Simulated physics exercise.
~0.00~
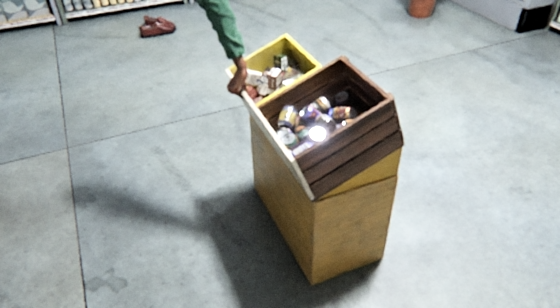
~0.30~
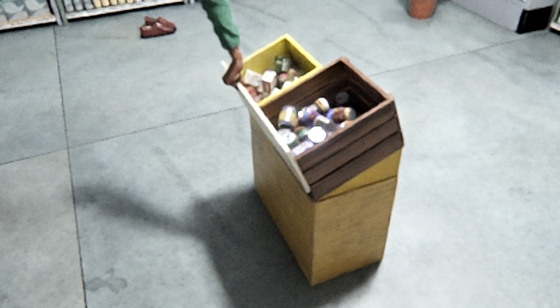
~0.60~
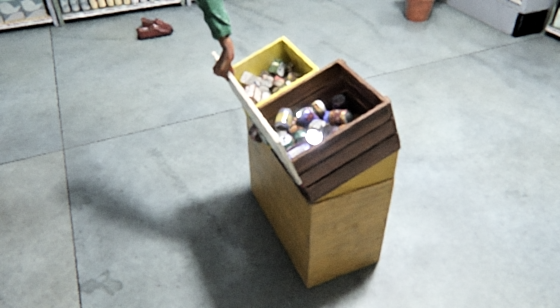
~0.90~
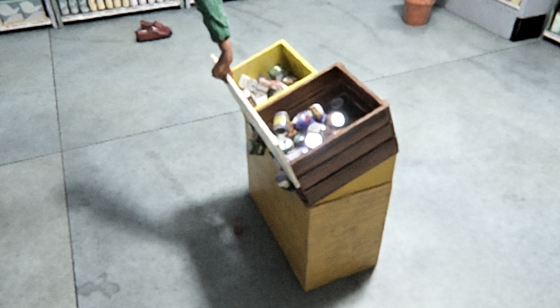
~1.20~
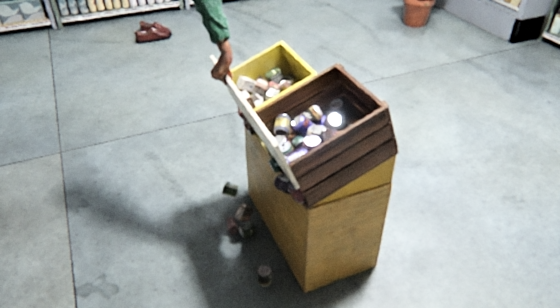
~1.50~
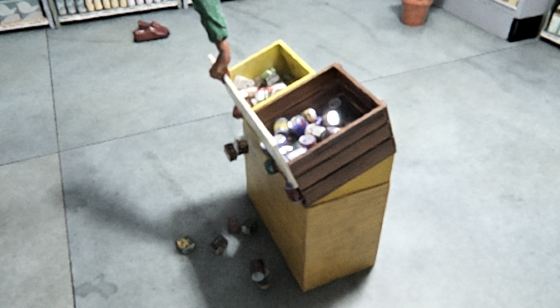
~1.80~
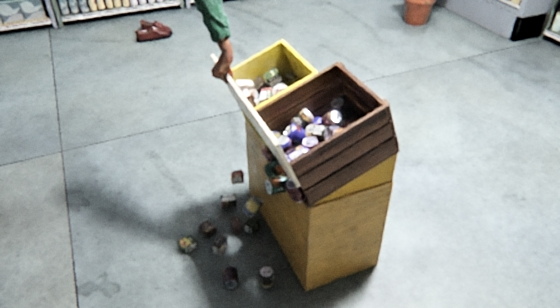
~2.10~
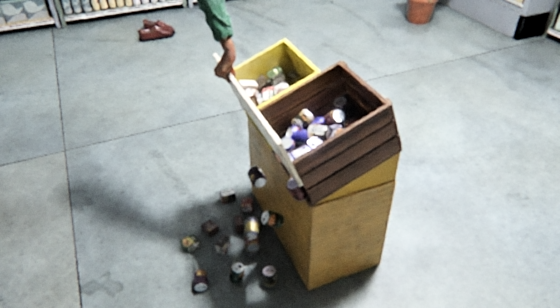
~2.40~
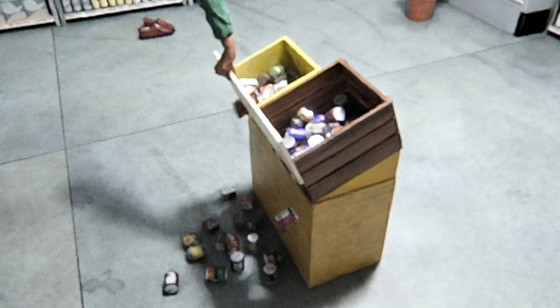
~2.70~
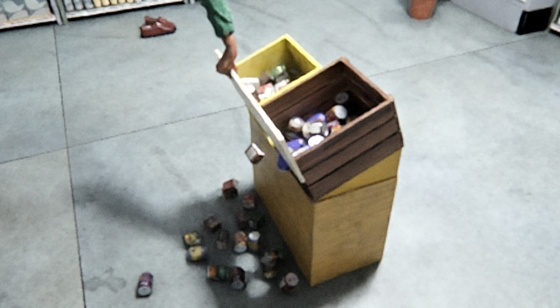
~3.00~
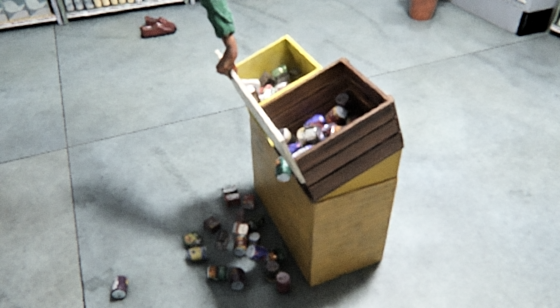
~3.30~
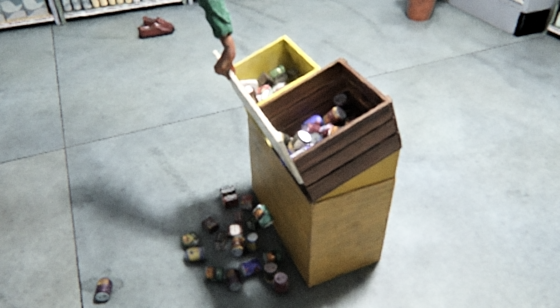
A hand in a green sleeve reaches in from the top and grips a pale sloping gate on a two-part bin, seen from above on a grey tiled floor. The brown wooden bin on the right holds small cans, and the yellow bin behind it on the left holds small cartons. The hand draws the gate up a little, and pieces begin slipping out under its low end. They drop and gather beside the yellowish base, while one rolls off to the left. By the end a small scattered pile lies there, and both bins still hold much of their load.
